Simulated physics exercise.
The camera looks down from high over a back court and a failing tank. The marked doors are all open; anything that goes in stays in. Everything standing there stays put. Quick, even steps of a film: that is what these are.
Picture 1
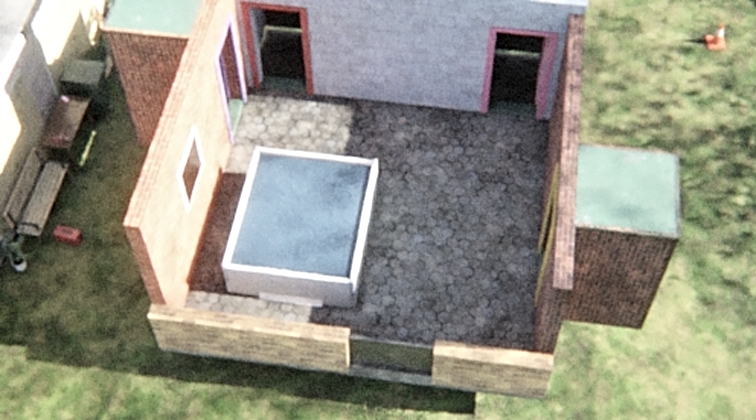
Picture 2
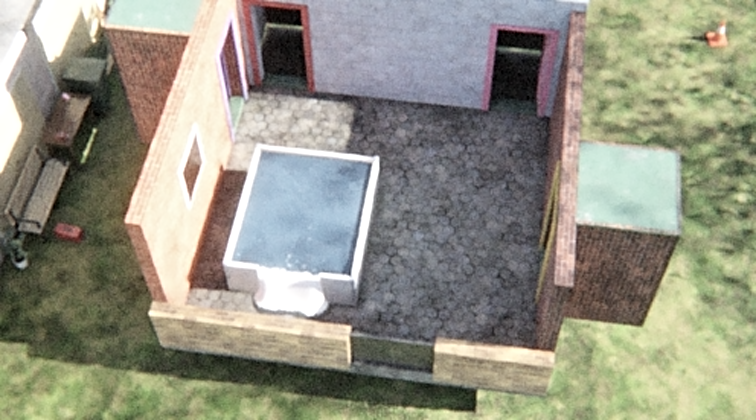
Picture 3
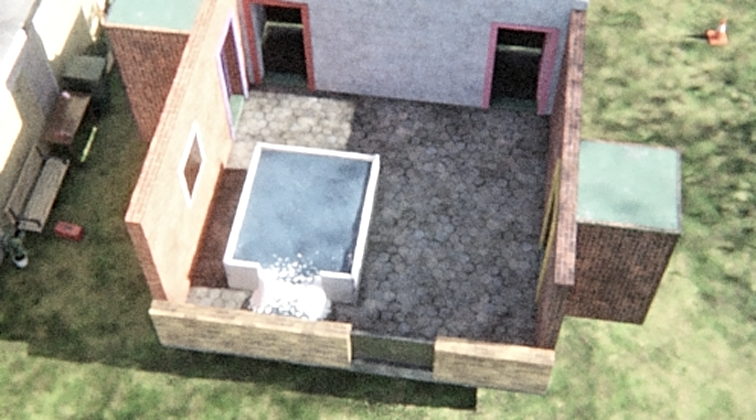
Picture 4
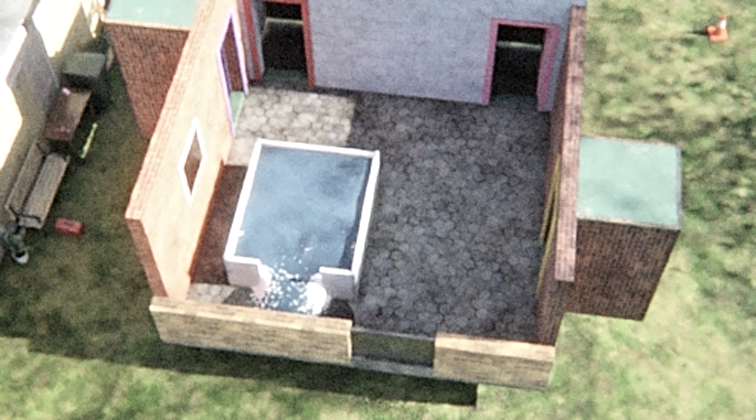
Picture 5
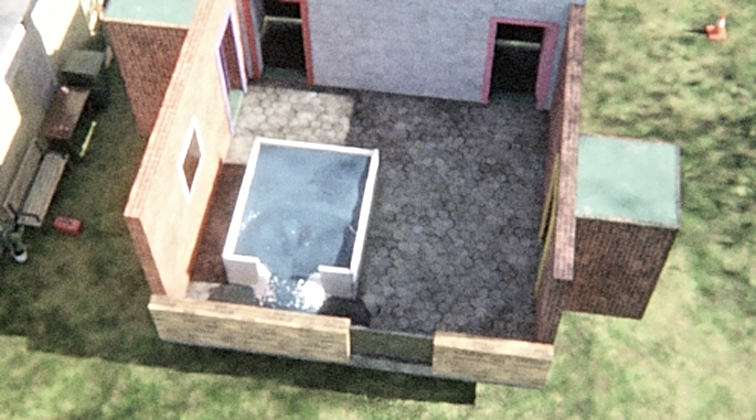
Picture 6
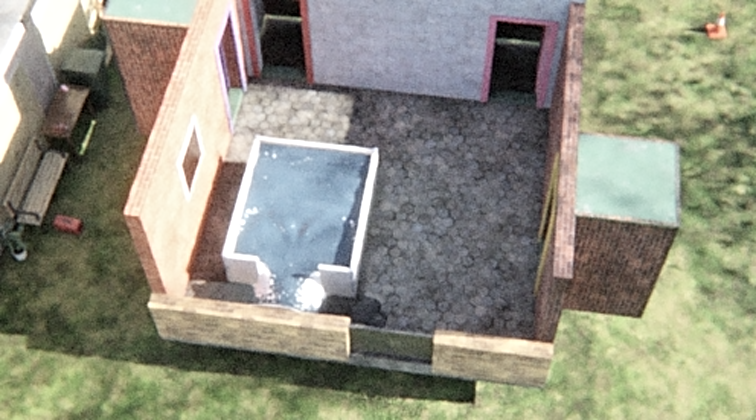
In a walled, paved back court seen from high above, a pale-rimmed square tank of water stands whole and still. Its near side opens at the bottom edge and white, foaming water bursts out toward the low front wall, then keeps pouring through the gap as dark wet patches spread across the paving.
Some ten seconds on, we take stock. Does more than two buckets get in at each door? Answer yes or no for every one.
Yellow door: No, blue door: No, pink door: Yes, red door: Yes.
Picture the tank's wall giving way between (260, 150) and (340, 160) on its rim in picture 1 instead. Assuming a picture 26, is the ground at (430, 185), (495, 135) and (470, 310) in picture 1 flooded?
One by one: Waterlogged; waterlogged; unsoaked.
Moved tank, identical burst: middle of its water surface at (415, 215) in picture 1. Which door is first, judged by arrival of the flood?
The one you want is the yellow door.
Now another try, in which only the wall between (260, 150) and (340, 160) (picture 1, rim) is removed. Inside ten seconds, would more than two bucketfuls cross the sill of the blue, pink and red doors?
Log - blue door breaks the threshold; pink door breaks the threshold; red door breaks the threshold.
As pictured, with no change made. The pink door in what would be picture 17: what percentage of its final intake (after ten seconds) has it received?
My estimate is close to 0 per cent.
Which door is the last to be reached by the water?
My answer: The door marked pink.
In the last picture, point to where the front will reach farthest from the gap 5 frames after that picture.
The wet edge reaches furthest near (508, 361).
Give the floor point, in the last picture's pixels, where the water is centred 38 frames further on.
Estimate: (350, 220).
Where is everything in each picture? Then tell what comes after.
The water tank at (303, 215) is whole and still, in the first frame.
The front is at (257, 303), out from the gap at (292, 286), in the second frame.
Water pours out at (292, 286) and has run to a hidden place, in the third frame.
Water pours out at (293, 282) and has run to a hidden place, in the fourth frame.
Water pours out at (291, 281) and has run to a hidden place, in the fifth frame.
The front is at a hidden place, out from the gap at (291, 279), in the sixth frame.
A moment on, water covers 25 % of the floor; the yellow door not reached, the blue door not reached, the pink door not reached, the red door not reached.
Next, water covers 45 % of the floor; the yellow door wet at the sill, nothing in, the blue door not reached, the pink door not reached, the red door not reached.
Then, water covers 60 % of the floor; the yellow door wet at the sill, nothing in, the blue door wet at the sill, nothing in, the pink door not reached, the red door over two buckets in.
Later, water covers 90 % of the floor; the yellow door wet at the sill, nothing in, the blue door wet at the sill, nothing in, the pink door over two buckets in, the red door far over two buckets in.
In the end, water covers 100 % of the floor; the yellow door wet at the sill, nothing in, the blue door wet at the sill, nothing in, the pink door far over two buckets in, the red door far over two buckets in.
